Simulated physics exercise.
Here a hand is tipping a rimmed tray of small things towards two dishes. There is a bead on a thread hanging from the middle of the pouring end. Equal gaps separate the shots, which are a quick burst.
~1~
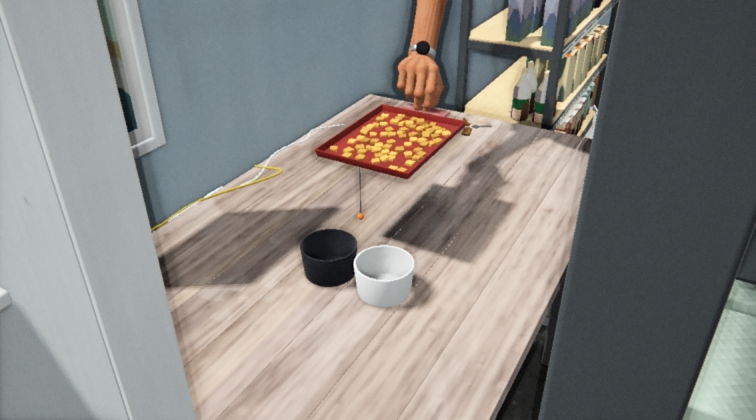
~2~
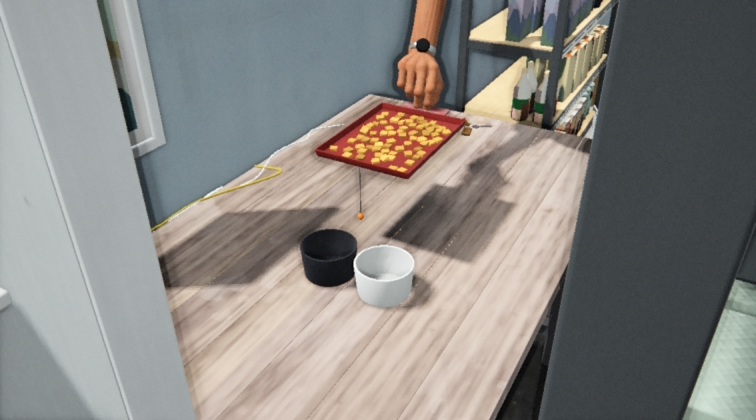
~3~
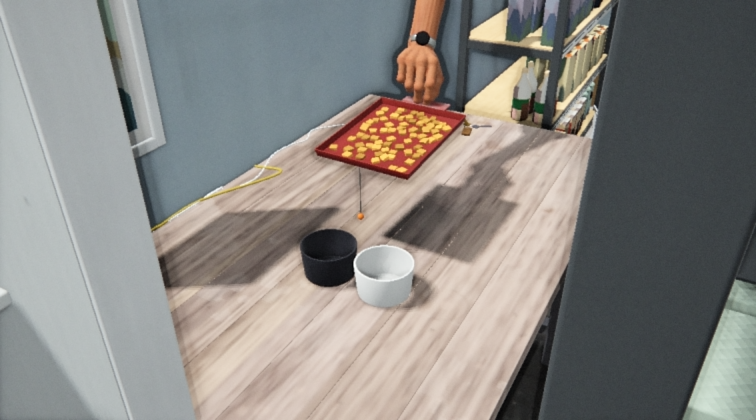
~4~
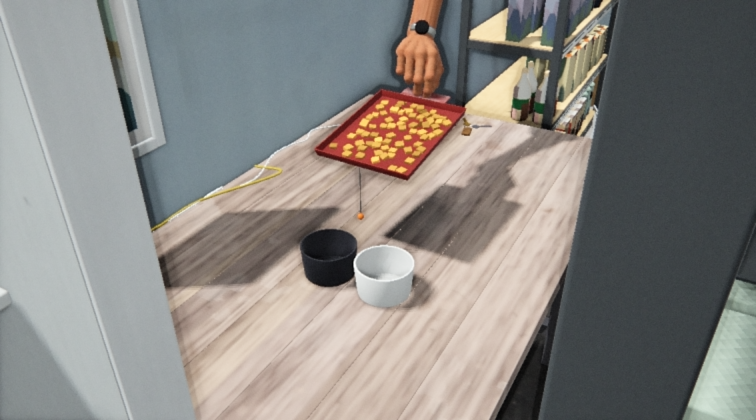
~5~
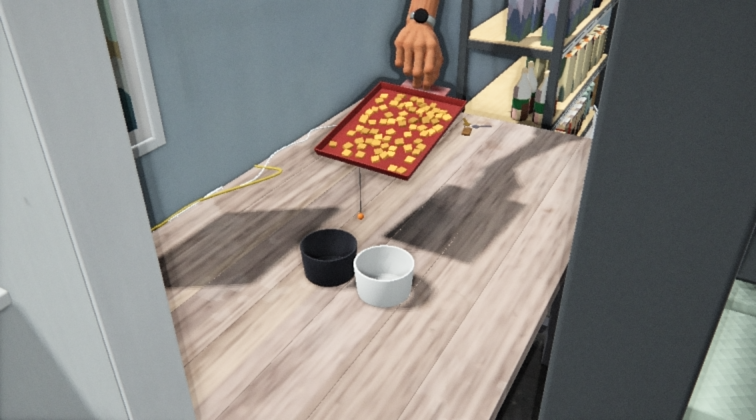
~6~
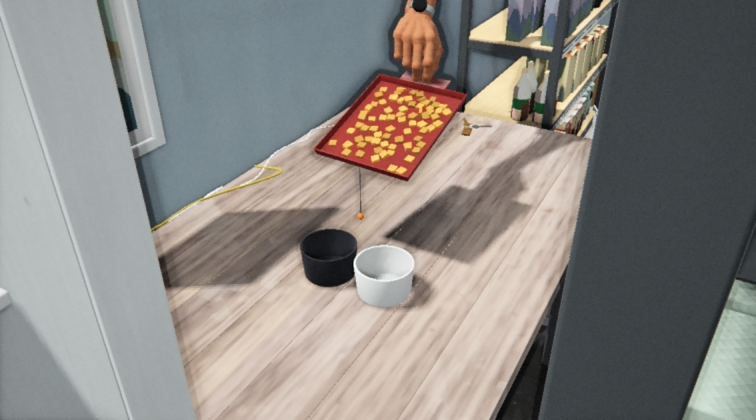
At the start, a hand holds the far end of a red tray scattered with yellow cereal squares, nearly level above a wooden table with one black dish and one white dish. The hand then gradually raises that far end, tilting the tray towards the dishes, which stay still.
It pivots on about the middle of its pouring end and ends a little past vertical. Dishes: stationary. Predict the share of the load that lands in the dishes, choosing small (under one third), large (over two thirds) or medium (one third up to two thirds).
Medium.
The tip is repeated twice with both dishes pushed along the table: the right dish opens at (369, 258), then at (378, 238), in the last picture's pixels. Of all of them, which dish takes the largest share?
First try: The dish on the right-hand side; second try: The dish on the right-hand side.
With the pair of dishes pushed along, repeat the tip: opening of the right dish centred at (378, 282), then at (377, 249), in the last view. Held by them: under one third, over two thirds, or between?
At the first place under a third, at the second beyond two thirds.
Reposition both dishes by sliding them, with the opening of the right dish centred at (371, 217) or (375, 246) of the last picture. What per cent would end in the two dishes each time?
First try: Roughly 0 per cent; second try: Roughly 80 per cent.
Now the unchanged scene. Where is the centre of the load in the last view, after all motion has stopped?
Close to (365, 274) in the last view.
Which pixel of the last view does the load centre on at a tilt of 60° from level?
I'd put the middle close to (379, 143).
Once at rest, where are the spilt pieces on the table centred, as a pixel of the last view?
Close to (381, 265).
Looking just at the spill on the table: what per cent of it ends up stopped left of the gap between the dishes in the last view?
About 20 percent.
Soon after the last picture, tray tipped steeply; nearly all on the tray; a stray few in the air.
A little later, tray tipped right over; most on the tray; a stray few in the right dish; a small part in the left dish; a small part outside both; a small part in the air.
Later still, tray tipped past a quarter turn; about a quarter in the right dish; about a quarter in the left dish; about half outside both.
At rest, tray tipped past a quarter turn; about a quarter in the right dish; about a quarter in the left dish; about half outside both.
